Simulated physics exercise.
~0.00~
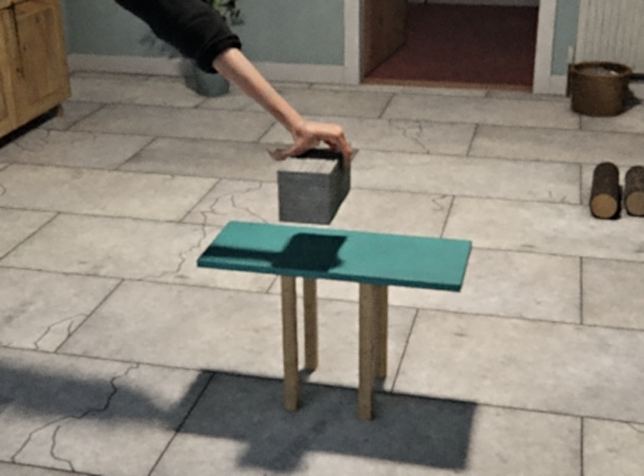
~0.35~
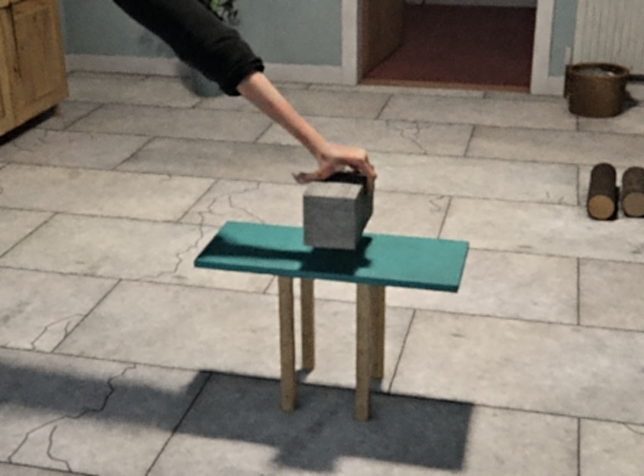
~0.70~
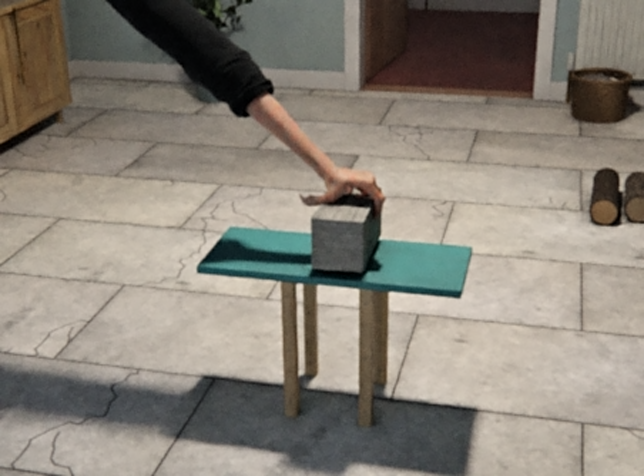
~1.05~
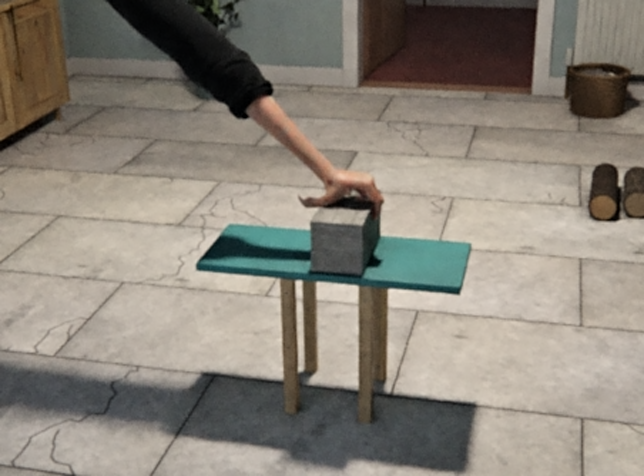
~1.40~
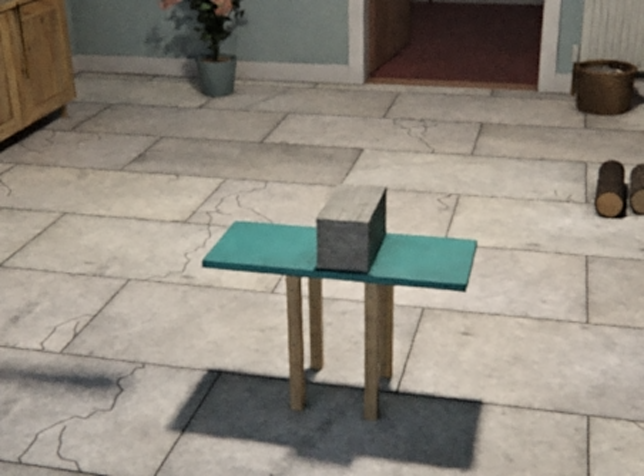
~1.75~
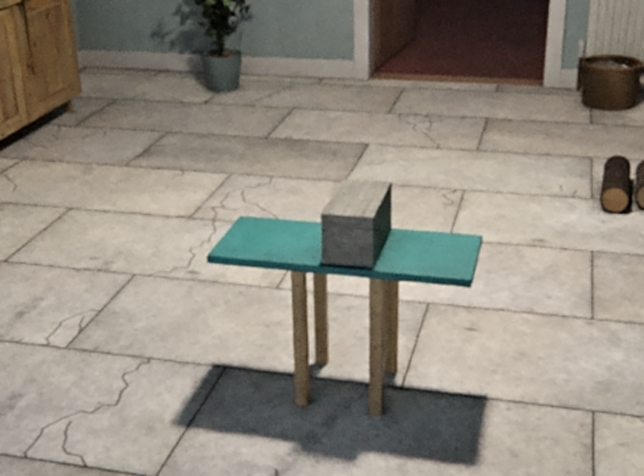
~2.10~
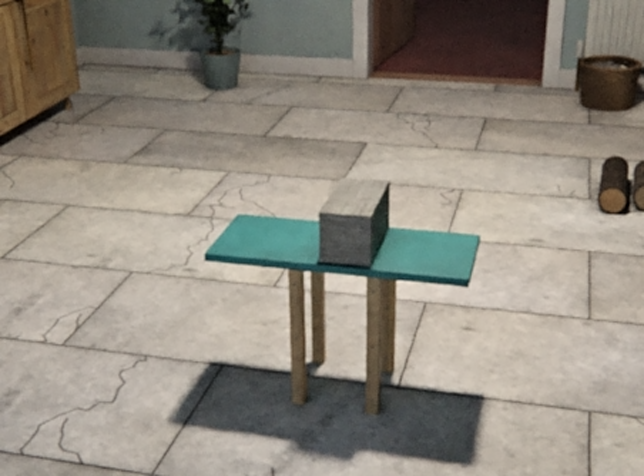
Grey slab lowered by a hand onto a slim turquoise small table, then left resting there as the table stays standing.
